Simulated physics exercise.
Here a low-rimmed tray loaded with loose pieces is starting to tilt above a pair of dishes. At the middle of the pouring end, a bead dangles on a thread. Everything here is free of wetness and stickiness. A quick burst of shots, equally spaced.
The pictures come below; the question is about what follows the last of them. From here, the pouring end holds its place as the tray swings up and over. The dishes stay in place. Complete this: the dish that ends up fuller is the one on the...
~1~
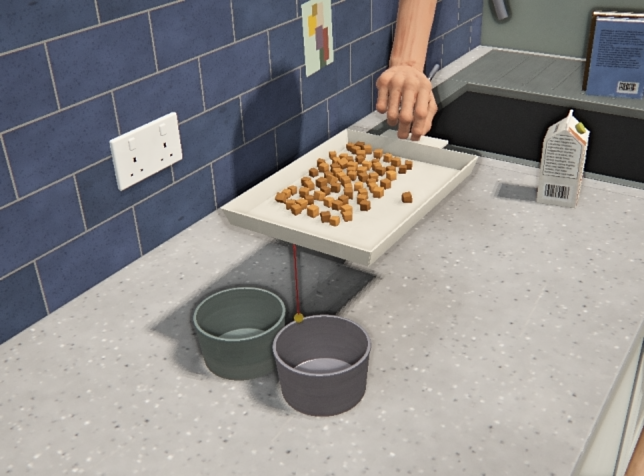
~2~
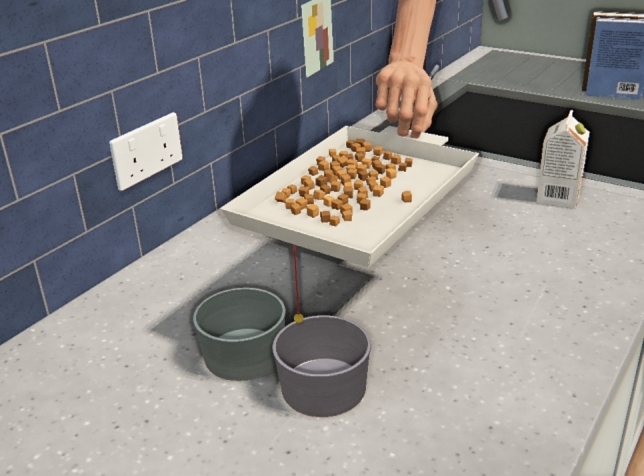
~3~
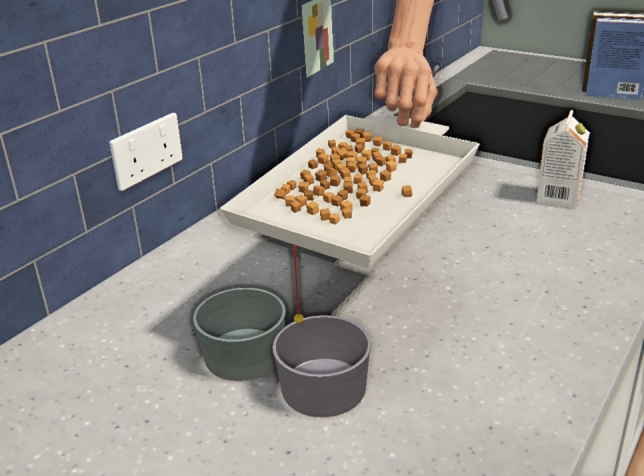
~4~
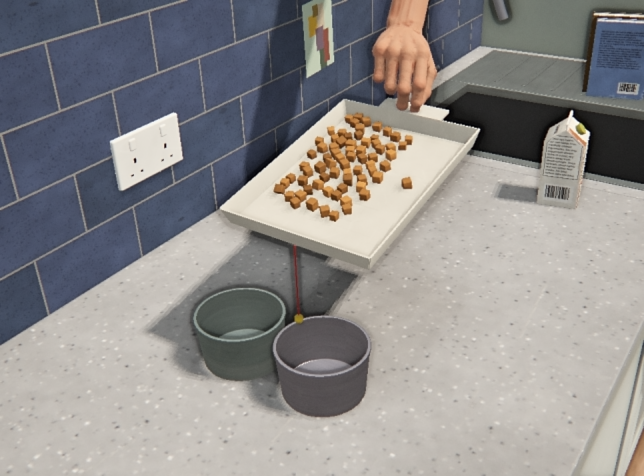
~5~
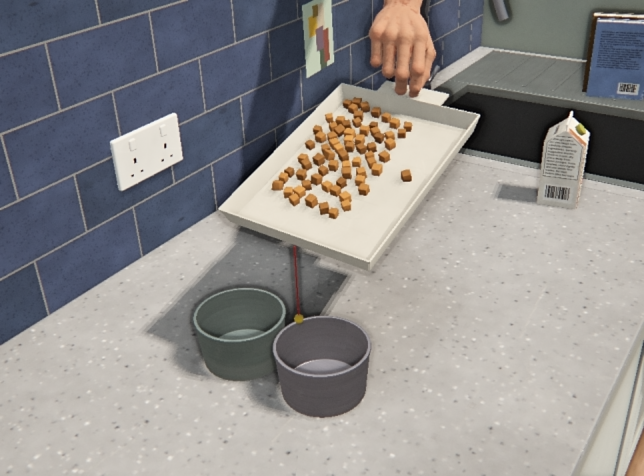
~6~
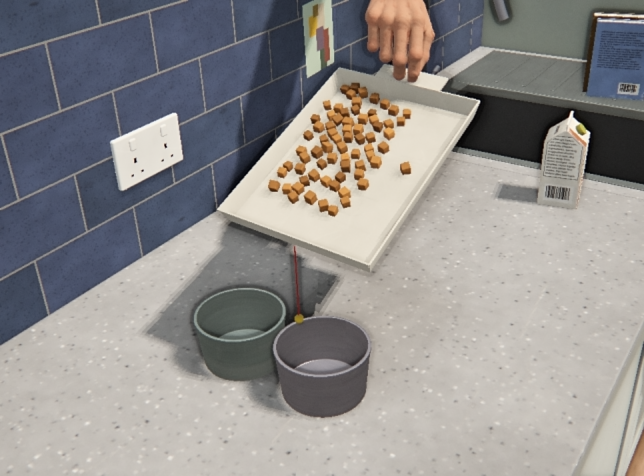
Right.
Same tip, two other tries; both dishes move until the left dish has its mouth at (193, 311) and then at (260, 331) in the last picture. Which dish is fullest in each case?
First try: The rightmost dish. Second try: The rightmost dish.
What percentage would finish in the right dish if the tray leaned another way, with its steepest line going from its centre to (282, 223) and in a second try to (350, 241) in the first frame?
0 per cent, then 40 per cent.
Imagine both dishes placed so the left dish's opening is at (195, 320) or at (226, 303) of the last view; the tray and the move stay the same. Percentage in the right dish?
In turn 50 and 20 in a hundred.
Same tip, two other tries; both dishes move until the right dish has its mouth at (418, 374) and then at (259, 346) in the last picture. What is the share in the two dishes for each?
First case around 30 %, second case around 40 %.
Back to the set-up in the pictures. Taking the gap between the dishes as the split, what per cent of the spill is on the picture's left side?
Close to 60 %.
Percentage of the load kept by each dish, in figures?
Left dish: 0 per cent; right dish: 50 per cent.
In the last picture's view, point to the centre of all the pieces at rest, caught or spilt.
Roughly at (312, 402).
Soon after the last picture, tray tipped steeply; nearly all on the tray; a small part in the air.
A little later, tray tipped past a quarter turn; about a third on the tray; about a quarter in the right dish; about a quarter outside both; about a quarter in the air.
Later still, tray tipped past a quarter turn; about half in the right dish; about half outside both.
At rest, tray tipped past a quarter turn; about half in the right dish; none in the left dish; about half outside both.
